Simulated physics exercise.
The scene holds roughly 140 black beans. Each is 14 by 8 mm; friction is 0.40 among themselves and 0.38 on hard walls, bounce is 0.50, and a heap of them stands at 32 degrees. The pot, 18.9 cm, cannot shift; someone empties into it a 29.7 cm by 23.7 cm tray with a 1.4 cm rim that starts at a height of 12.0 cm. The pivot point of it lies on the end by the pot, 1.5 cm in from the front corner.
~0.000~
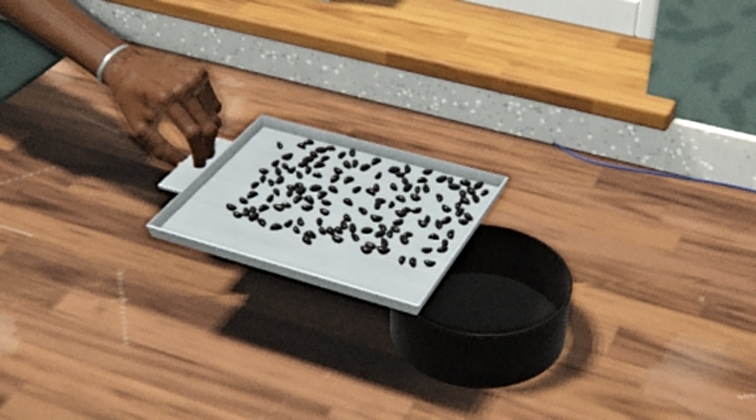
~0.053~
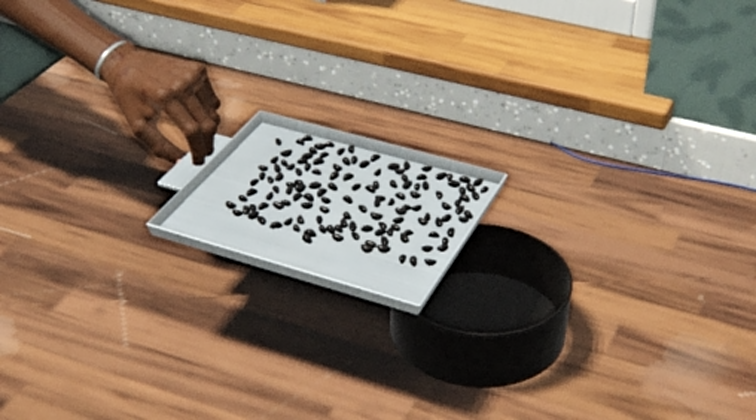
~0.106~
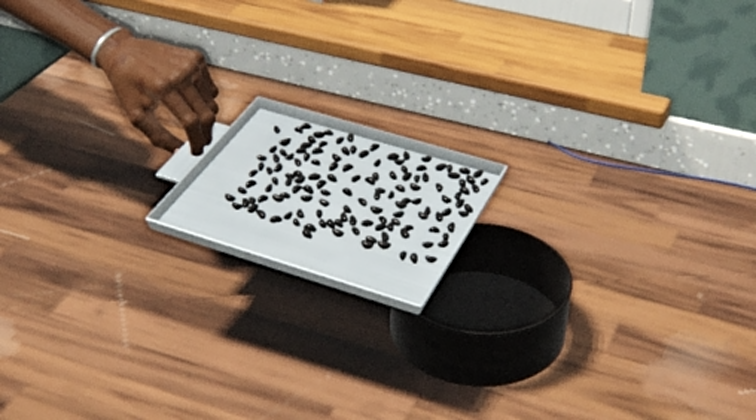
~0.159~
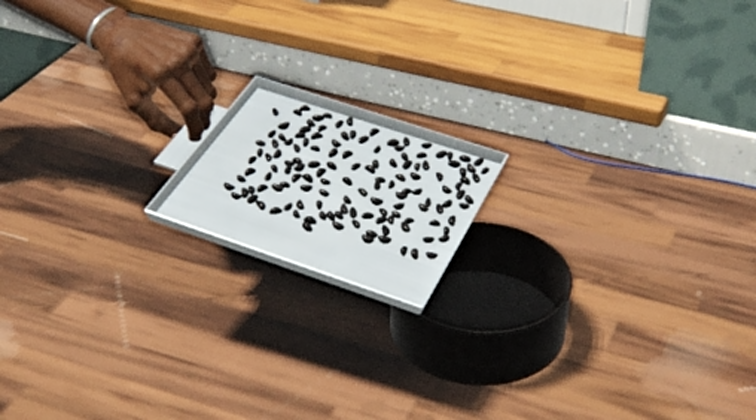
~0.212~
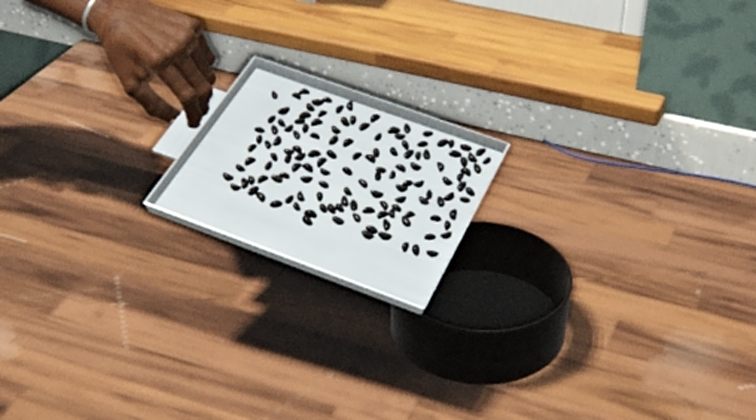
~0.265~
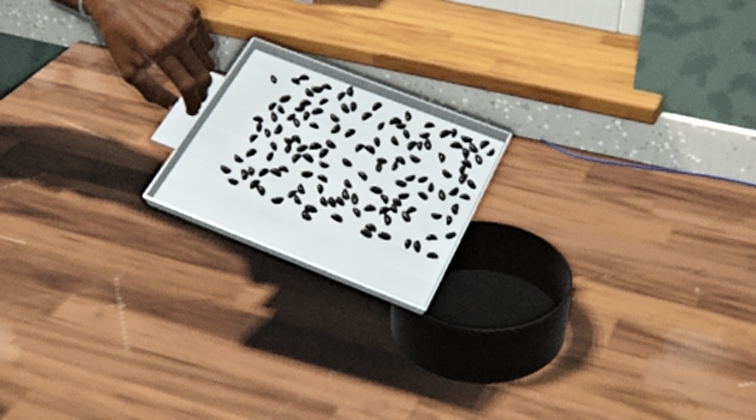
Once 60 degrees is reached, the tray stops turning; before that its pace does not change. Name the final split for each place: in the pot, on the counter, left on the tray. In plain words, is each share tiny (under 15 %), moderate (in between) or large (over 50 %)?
Pot: Only a little, counter: The main mass, left on the tray: A noticeable amount.
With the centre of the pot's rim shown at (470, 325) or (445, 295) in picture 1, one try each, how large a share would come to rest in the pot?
About 20 and 0 per cent.
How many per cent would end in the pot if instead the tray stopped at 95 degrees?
In that case some 0 per cent.
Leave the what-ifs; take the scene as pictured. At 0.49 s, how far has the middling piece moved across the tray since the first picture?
4 cm.
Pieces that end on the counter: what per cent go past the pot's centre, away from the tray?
60 %.
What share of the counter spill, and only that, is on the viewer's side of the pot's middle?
About 100 per cent.
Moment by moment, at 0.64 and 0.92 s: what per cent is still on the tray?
About 100, 40.
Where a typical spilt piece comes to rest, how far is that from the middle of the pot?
22 cm.
After 0.49 s, tilt 40 degrees; the tray holds 100 %, the pot 0 %.
Then, at 0.64 s, tilt 54 degrees; the tray holds 100 %, the pot 0 %.
Then, at 0.92 s, tilt 60 degrees; the tray holds 40 %, the pot 0 %.
At rest (2.1 s), pot 0 %, counter 70 %, tray 30 %.
